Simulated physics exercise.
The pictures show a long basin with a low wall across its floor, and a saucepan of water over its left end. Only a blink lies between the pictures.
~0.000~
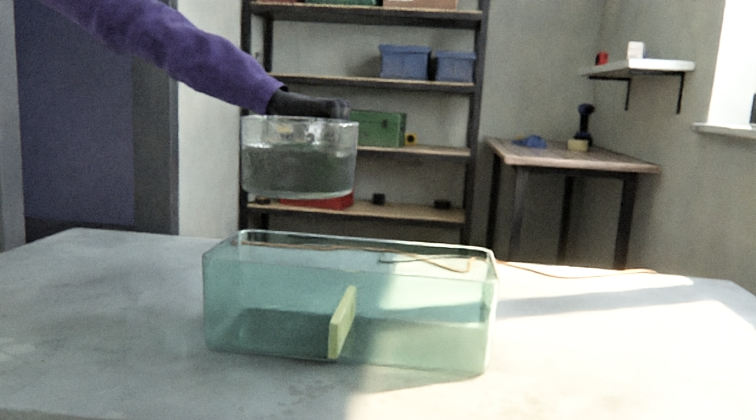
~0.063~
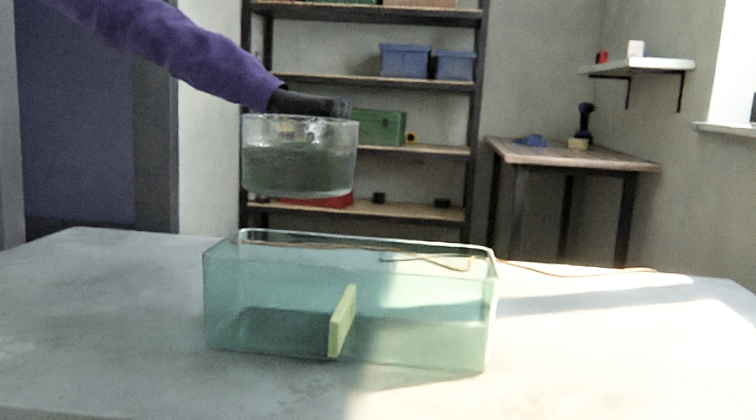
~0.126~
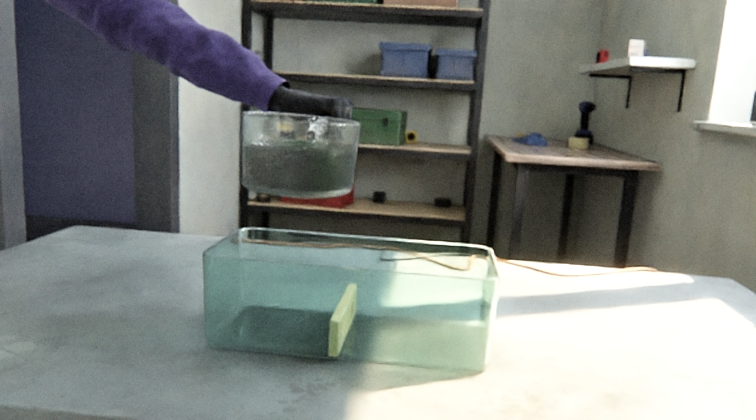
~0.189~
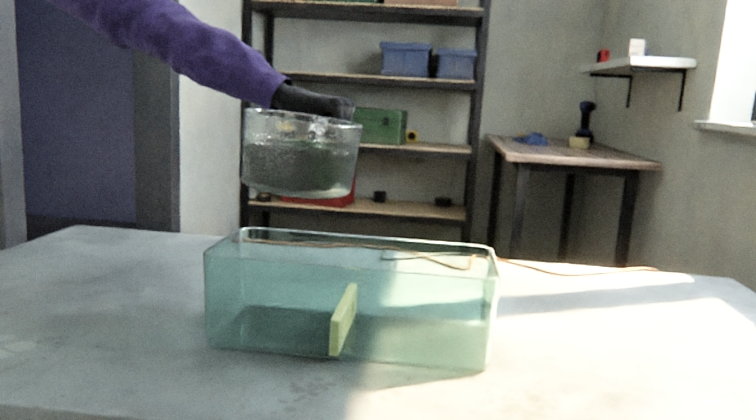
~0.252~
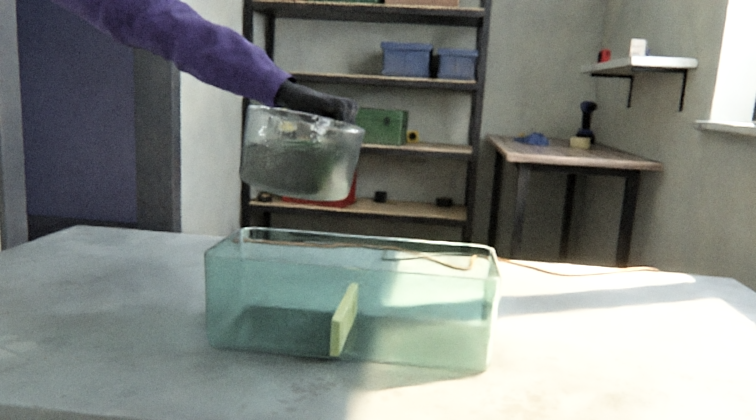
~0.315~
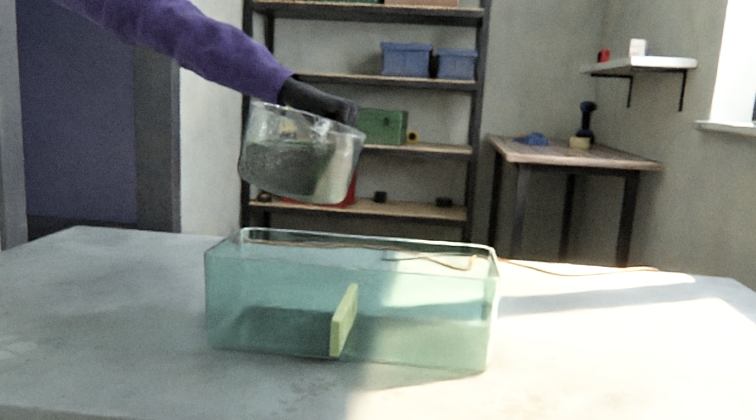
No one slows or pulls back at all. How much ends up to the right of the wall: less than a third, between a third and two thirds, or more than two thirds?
The amount right of the wall is going to climb past two thirds.
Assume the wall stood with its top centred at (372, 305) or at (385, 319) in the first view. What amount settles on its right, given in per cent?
The first gives 75 %, the second 55 %.
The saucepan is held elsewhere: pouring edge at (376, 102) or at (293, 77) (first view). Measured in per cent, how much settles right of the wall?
You'd get around 95 per cent and then around 45 per cent.
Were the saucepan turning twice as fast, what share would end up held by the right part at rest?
Roughly 90 percent.
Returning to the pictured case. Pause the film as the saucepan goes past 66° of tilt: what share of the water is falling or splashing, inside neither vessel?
Share: Approx. 20 %.
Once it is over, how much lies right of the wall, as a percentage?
Share: Roughly 95 %.
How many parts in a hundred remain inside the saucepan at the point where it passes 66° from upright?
It still holds around 75 per cent there.
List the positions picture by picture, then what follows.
In the first frame, it leans 0°; its right rim is at (357, 125); the water meets the walls at (247, 144) and (354, 151); the long basin's rim runs from (222, 244) to (495, 266); the wall's top is at (344, 304).
In the second frame, it leans 1°; its right rim is at (357, 125); the water meets the walls at (247, 143) and (354, 150).
In the third frame, it leans 2°; its right rim is at (358, 125); the water meets the walls at (248, 142) and (355, 149).
In the fourth frame, it leans 5°; its right rim is at (360, 128); the water meets the walls at (249, 141) and (355, 149).
In the fifth frame, it leans 9°; its right rim is at (362, 132); the water meets the walls at (250, 142) and (357, 150).
In the sixth frame, it leans 14°; its right rim is at (364, 138); the water meets the walls at (249, 142) and (358, 150).
Then, 0.78 s in, the tilt is 66° and 73 per cent is still to pour, 0 is left of the wall and 6 right of it.
Then, 1.12 s in, the tilt is 100° and 16 per cent is still to pour, 2 is left of the wall and 72 right of it.
Then, 1.47 s in, the tilt is 108° and 0 per cent is still to pour, 4 is left of the wall and 95 right of it.
Then, 1.86 s in, the tilt is 108° and 0 per cent is still to pour, 3 is left of the wall and 96 right of it.
Finally, 3 per cent lies left of the wall, 96 right of it and 0 outside.
